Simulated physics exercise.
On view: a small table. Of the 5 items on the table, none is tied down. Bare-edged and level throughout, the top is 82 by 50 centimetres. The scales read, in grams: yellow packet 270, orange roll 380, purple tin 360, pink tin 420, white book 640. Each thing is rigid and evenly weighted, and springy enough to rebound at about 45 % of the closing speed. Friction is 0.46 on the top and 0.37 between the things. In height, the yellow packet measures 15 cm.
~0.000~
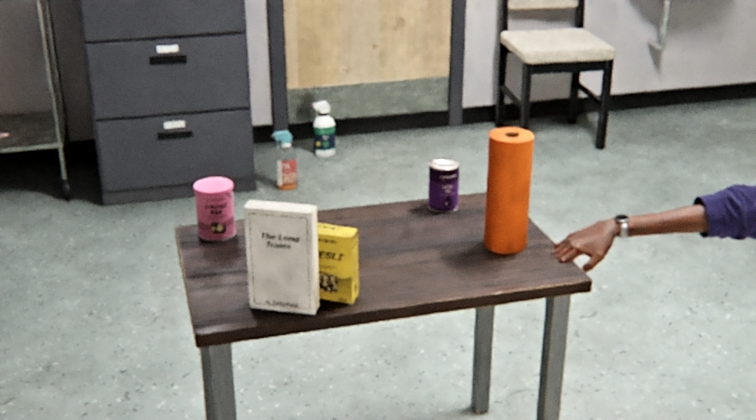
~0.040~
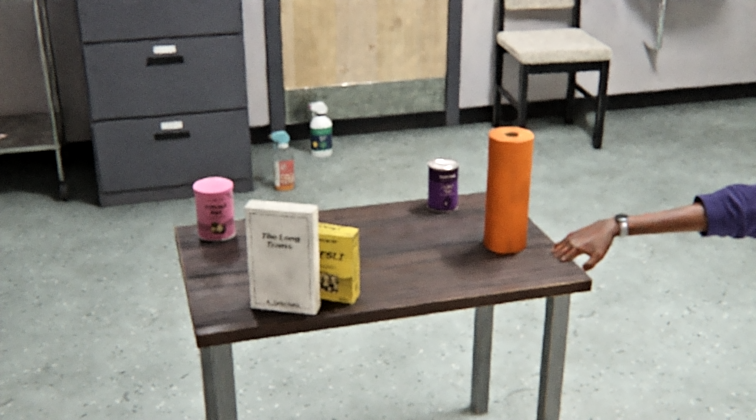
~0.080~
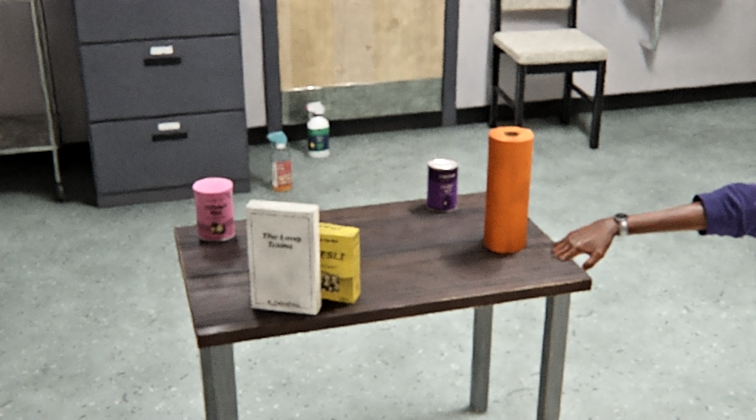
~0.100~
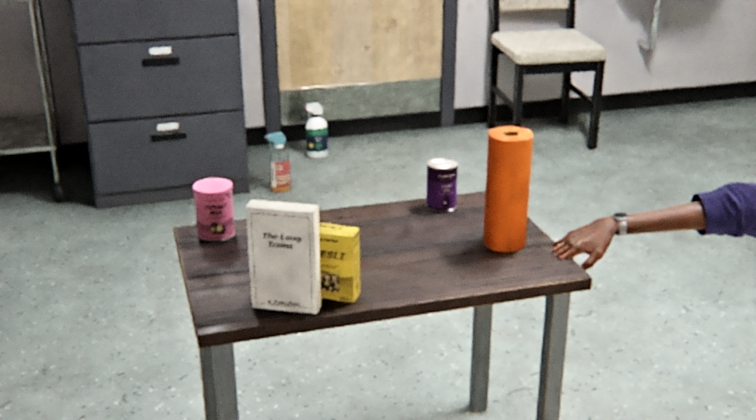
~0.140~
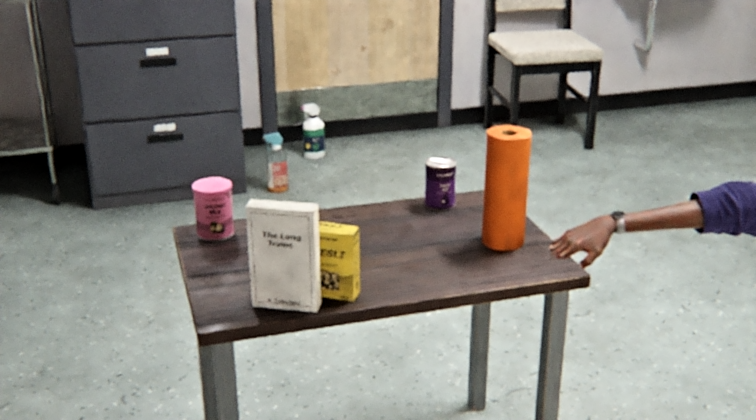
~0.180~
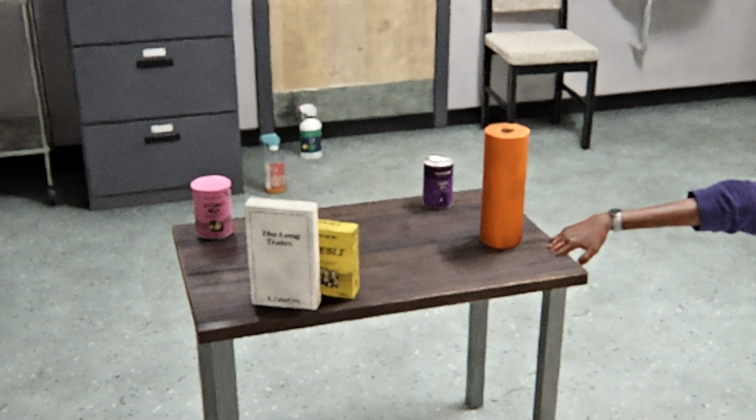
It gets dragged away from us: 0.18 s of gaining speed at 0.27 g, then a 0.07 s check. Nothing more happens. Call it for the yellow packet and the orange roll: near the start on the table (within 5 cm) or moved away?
Yellow packet: Moved away, orange roll: Near the start.
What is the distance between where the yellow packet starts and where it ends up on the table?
Displacement: Approx. 13 cm.
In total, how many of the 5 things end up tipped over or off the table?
It comes to 2.
Around 0.38 s, table shifted 6 cm; yellow packet at 8° to upright near (323, 246); orange roll at 5° to upright near (494, 176).
Around 0.68 s, table shifted 6 cm; yellow packet at 26° to upright near (326, 241); white book at 34° to upright.
Around 0.78 s, table shifted 6 cm; yellow packet at 61° to upright near (333, 241); white book at 61° to upright.
Around 0.98 s, table shifted 6 cm; yellow packet on its side near (340, 249); white book on its side.
Finally (1.6 s), on their side or leaning hard on the table, yellow packet and white book; the other 3 still in place (within 5 cm). Final places as that camera would see them, yellow packet near (342, 248), orange roll near (496, 180).
